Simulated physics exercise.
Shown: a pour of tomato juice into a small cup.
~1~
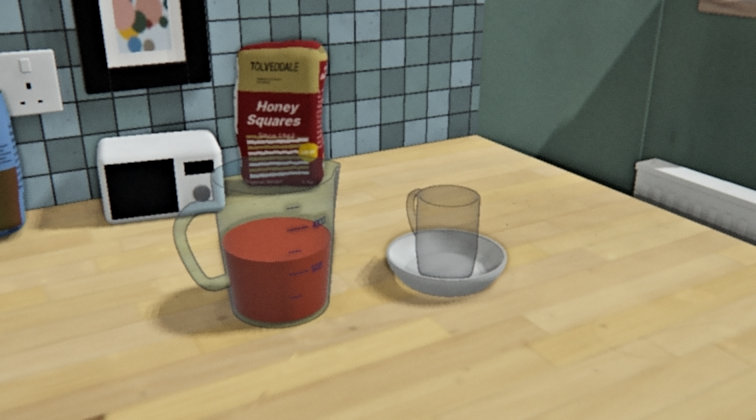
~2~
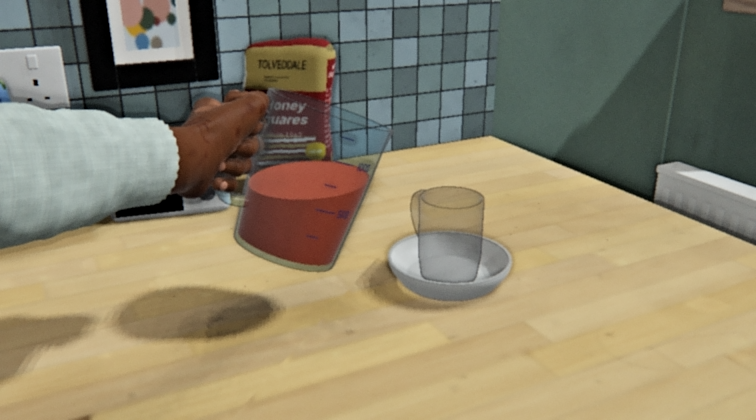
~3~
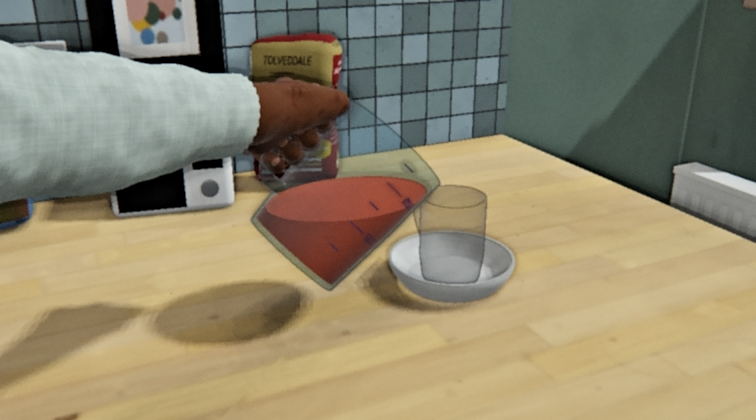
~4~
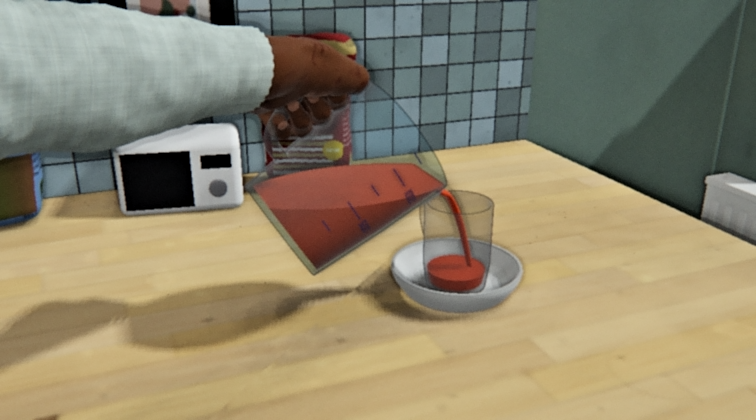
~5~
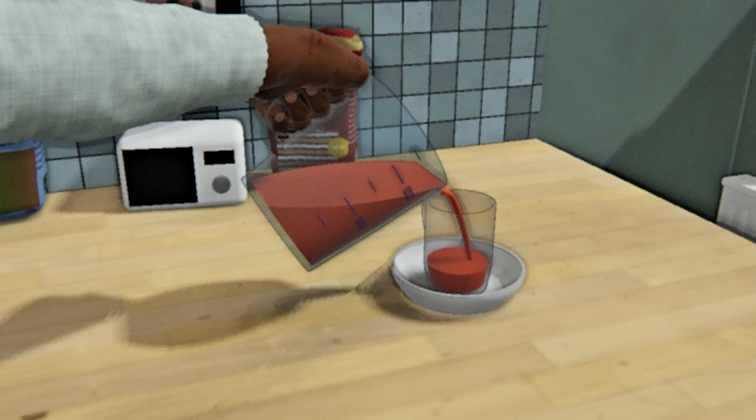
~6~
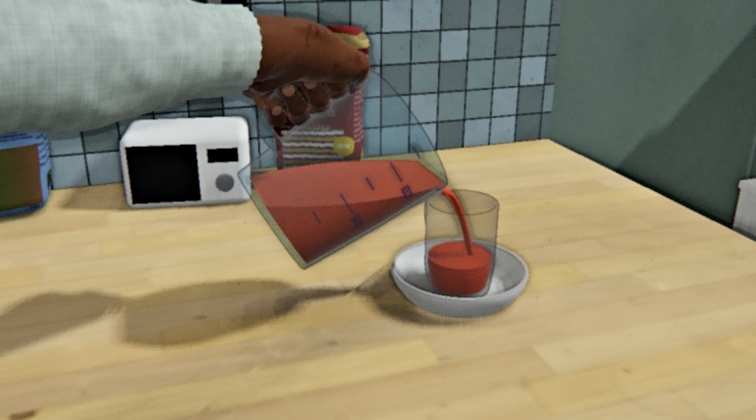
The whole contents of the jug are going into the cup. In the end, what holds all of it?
Not even the saucer holds it; it reaches the table.
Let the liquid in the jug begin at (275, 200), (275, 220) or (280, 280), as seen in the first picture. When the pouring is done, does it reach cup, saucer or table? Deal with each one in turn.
In that order: On to the top, past the saucer, stays in the cup.
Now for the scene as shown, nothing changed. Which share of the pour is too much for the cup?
Close to 55 %.
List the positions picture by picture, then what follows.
In the first picture, nothing is moving yet; jug (277, 237) about half full; cup (447, 231) empty; saucer (480, 281) dry.
In the second picture, the jug is picked up; jug (308, 178) tipped 20° with all of its load; cup (450, 234) empty.
In the third picture, the jug leans over the cup; jug (345, 196) tipped 50° with all of its load; cup (452, 234) empty.
In the fourth picture, the tomato juice is flowing; jug (346, 180) tipped 60° with nearly all of its load; cup nearly empty, surface at (456, 268).
In the fifth picture, the tomato juice is flowing; jug (345, 176) tipped 60° with nearly all of its load; cup (459, 241) about a quarter full.
In the sixth picture, the tomato juice is flowing; jug (343, 174) tipped 60° with nearly all of its load; cup about a third full, surface at (460, 256); saucer (489, 302) dry.
Next, the cup is full to the brim; the saucer is wet, with room to spare.
After that, the cup is full to the brim; the saucer is full and running over.
Finally, the cup is full to the brim; the saucer is full and running over.
